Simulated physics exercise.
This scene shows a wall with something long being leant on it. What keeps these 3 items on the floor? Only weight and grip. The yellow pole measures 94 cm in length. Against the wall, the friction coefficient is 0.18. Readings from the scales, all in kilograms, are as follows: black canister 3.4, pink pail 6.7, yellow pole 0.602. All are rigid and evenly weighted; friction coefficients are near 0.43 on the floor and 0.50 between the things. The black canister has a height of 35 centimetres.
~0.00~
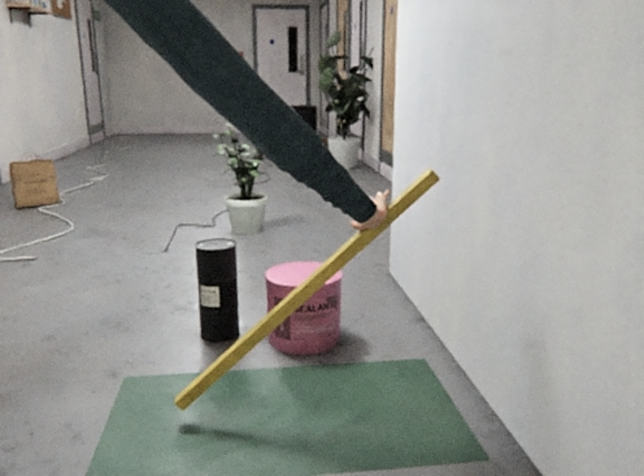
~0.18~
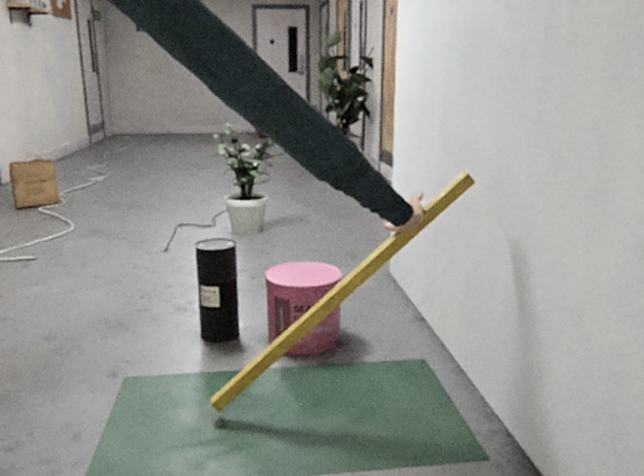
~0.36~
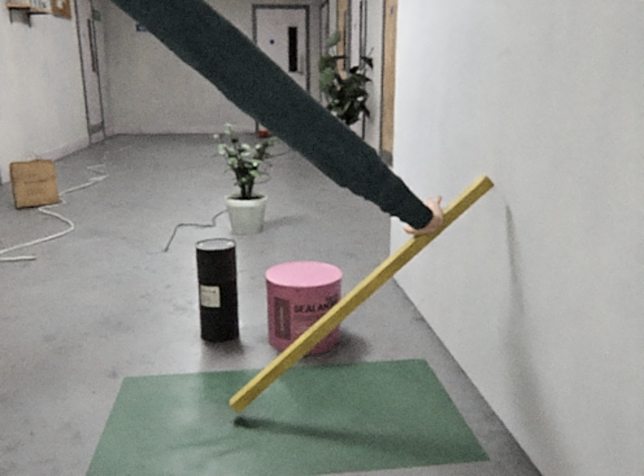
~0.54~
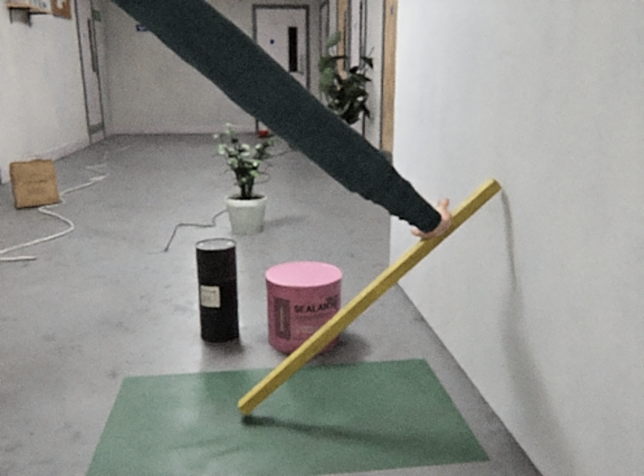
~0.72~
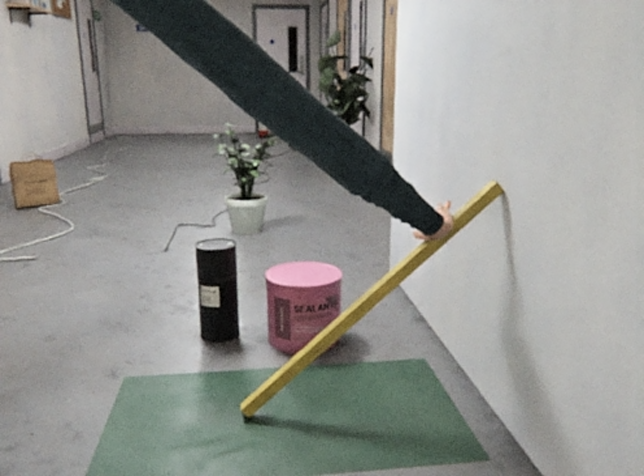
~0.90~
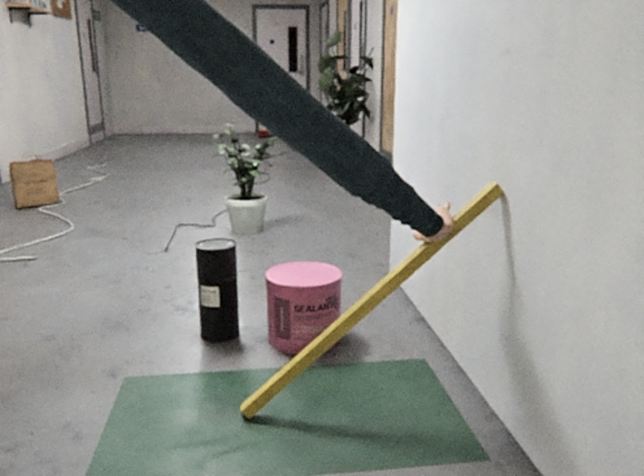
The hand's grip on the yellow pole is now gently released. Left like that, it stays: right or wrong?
Wrong.
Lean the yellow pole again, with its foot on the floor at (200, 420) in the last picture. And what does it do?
Result: It skids away.
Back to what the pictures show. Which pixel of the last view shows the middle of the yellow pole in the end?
End position, around (324, 406).
After 1.40 s, yellow pole leaning 13° more than when let go near (347, 333).
After 1.50 s, yellow pole leaning 25° more than when let go near (333, 362).
At rest (2.2 s), tipped over on the floor, yellow pole; the other 2 in place, give or take 10 cm. Seen from the same camera at the end, yellow pole near (324, 405). The pole slides down.
